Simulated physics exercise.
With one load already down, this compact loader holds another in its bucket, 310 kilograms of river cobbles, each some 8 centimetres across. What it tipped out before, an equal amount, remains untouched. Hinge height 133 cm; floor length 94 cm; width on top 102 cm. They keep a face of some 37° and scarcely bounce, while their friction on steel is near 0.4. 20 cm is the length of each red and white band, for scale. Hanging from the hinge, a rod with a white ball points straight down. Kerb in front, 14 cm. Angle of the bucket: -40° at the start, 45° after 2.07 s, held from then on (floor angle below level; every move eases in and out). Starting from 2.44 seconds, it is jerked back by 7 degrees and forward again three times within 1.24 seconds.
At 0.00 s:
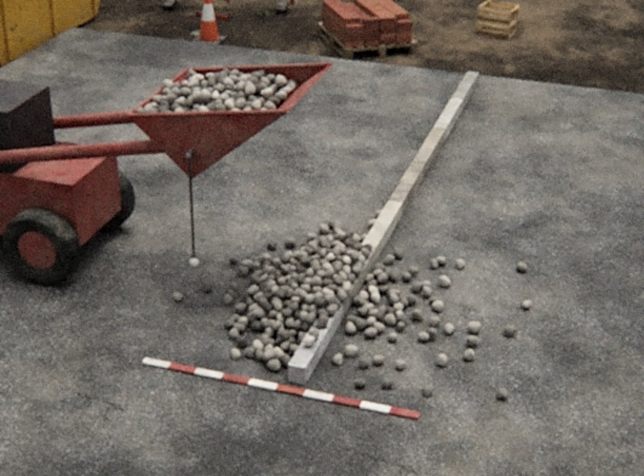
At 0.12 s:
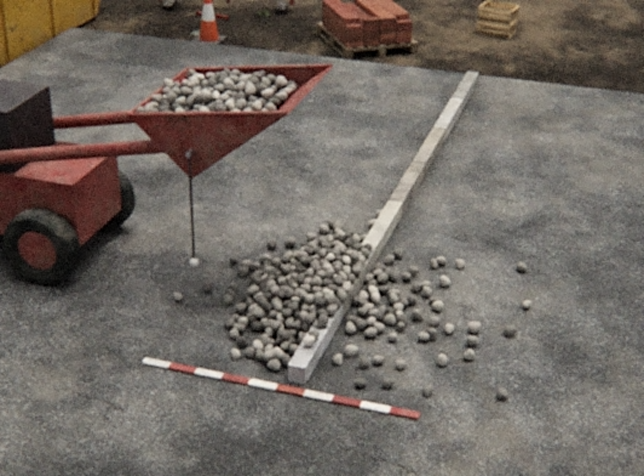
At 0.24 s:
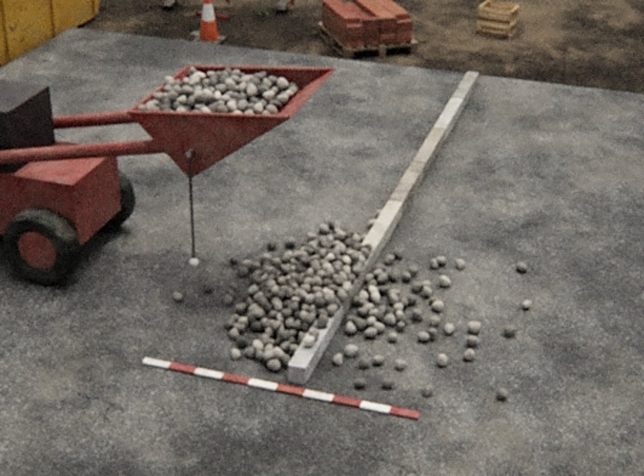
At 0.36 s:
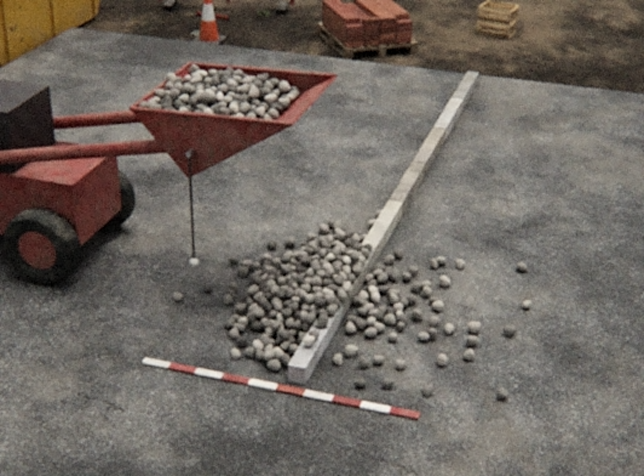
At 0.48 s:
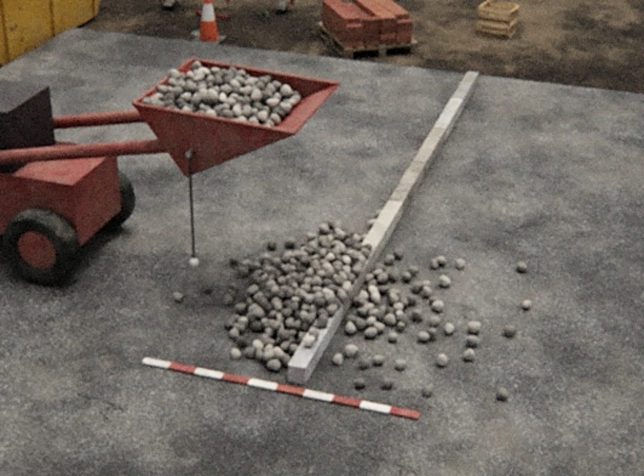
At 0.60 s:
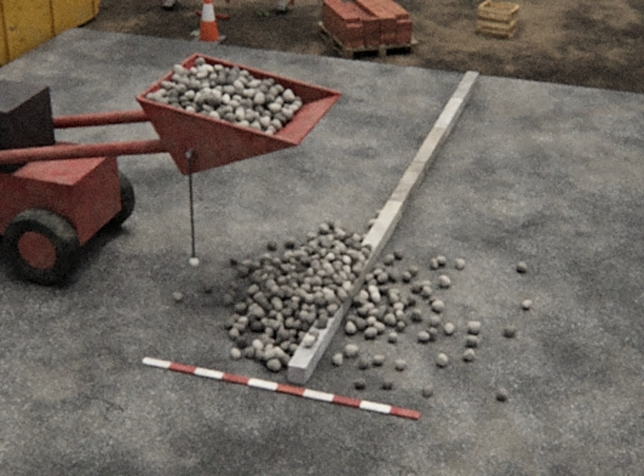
A red loader bucket full of grey stones, on the left of a grey paved yard seen from above, starts out tilted back. Below it hangs a rod with a white ball, while to the right more stones lie heaped and scattered around a pale kerb, behind a red-and-white striped bar. Slowly at first, then faster, the bucket tilts forward slightly, its right edge lowering as the stones inside shift a little.
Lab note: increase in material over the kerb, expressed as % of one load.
Increase: 42 %.
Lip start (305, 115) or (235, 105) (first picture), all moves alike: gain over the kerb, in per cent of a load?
70 %, then 0 %.
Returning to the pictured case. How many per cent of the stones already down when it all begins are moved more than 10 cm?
About 20 %.
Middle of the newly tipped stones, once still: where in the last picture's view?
In the last view, about pixel (327, 282).
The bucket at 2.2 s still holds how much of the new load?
10 %.
After 1.5 s the floor is at 32°; in per cent of one load, 94 in the bucket, 91 on this side of the kerb, 15 over the kerb; the foremost stones are at (490, 333).
After 2.2 s the floor is at 45°; in per cent of one load, 10 in the bucket, 155 on this side of the kerb, 35 over the kerb; the foremost stones are at (490, 333).
After 4.1 s the floor is at 45°; in per cent of one load, 0 in the bucket, 143 on this side of the kerb, 57 over the kerb; the foremost stones are at (504, 317).
After 6.7 s the floor is at 45°; in per cent of one load, 0 in the bucket, 143 on this side of the kerb, 57 over the kerb; the foremost stones are at (504, 317). Net gain over the kerb, 42.
